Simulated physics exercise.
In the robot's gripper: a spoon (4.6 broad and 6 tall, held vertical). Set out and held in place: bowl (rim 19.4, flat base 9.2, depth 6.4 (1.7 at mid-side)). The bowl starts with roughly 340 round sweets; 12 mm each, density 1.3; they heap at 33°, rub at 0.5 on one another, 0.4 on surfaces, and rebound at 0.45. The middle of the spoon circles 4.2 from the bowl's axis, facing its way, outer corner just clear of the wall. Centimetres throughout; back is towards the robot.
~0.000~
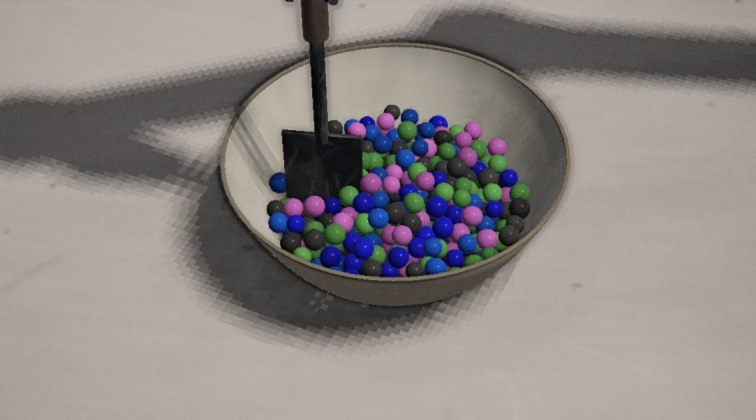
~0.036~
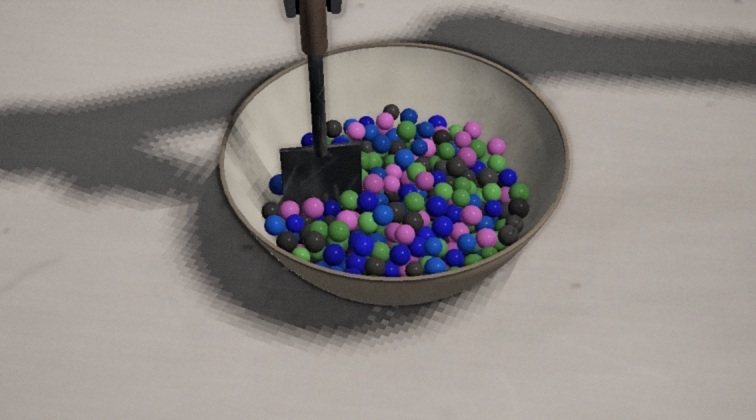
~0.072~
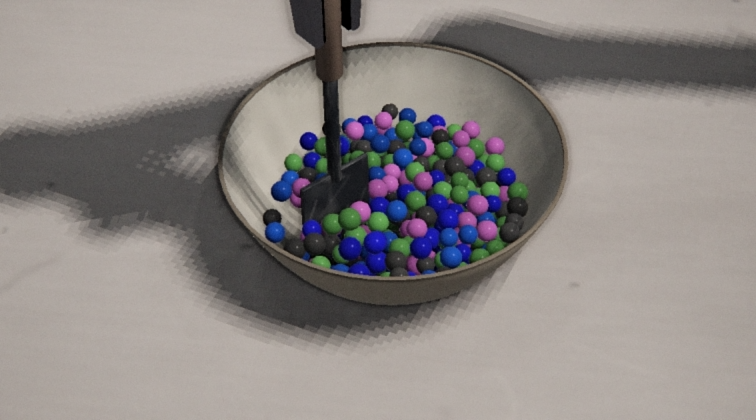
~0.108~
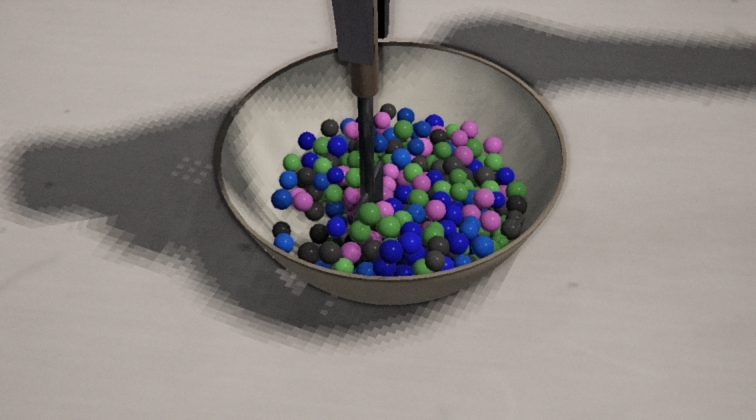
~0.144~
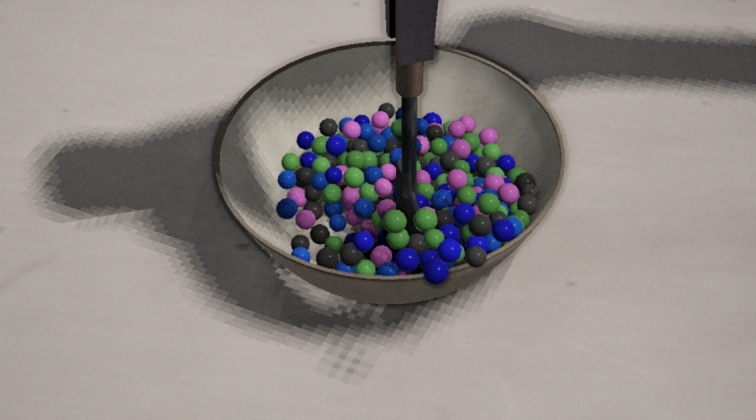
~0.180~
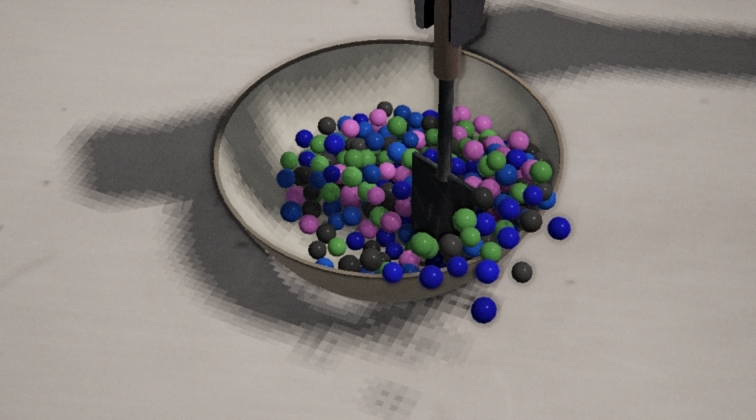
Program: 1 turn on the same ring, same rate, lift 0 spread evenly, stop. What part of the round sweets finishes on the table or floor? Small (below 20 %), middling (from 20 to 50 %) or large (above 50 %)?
On the table or floor the share is middling, from 20 to 50 %.
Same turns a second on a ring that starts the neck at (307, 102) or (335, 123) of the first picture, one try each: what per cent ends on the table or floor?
Some 35 and 15 per cent.
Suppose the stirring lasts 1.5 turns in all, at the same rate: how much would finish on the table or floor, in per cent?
It would be near 40 per cent.
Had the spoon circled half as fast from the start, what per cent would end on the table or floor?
In that case some 10 per cent.
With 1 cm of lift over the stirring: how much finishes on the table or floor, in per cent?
About 25 per cent.
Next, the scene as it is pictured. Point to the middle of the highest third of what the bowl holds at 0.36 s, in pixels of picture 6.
At about (328, 84).
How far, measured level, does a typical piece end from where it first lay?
Some 9 cm.
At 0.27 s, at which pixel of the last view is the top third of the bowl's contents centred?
Around (456, 92).
After 0.27 s, 223° round, highest piece 12 above the table; 296 in the bowl, 7 on the table or floor, 34 in flight or on the tool.
After 0.36 s, 302° round, highest piece 10 above the table; 268 in the bowl, 35 on the table or floor, 34 in flight or on the tool.
After 0.60 s, 0° round, highest piece 7 above the table; 233 in the bowl, 104 on the table or floor.
After 1.30 s, 0° round, highest piece 6 above the table; 233 in the bowl, 104 on the table or floor.
At rest, 233 in the bowl, 104 on the table or floor. That is 31 % on the table or floor.
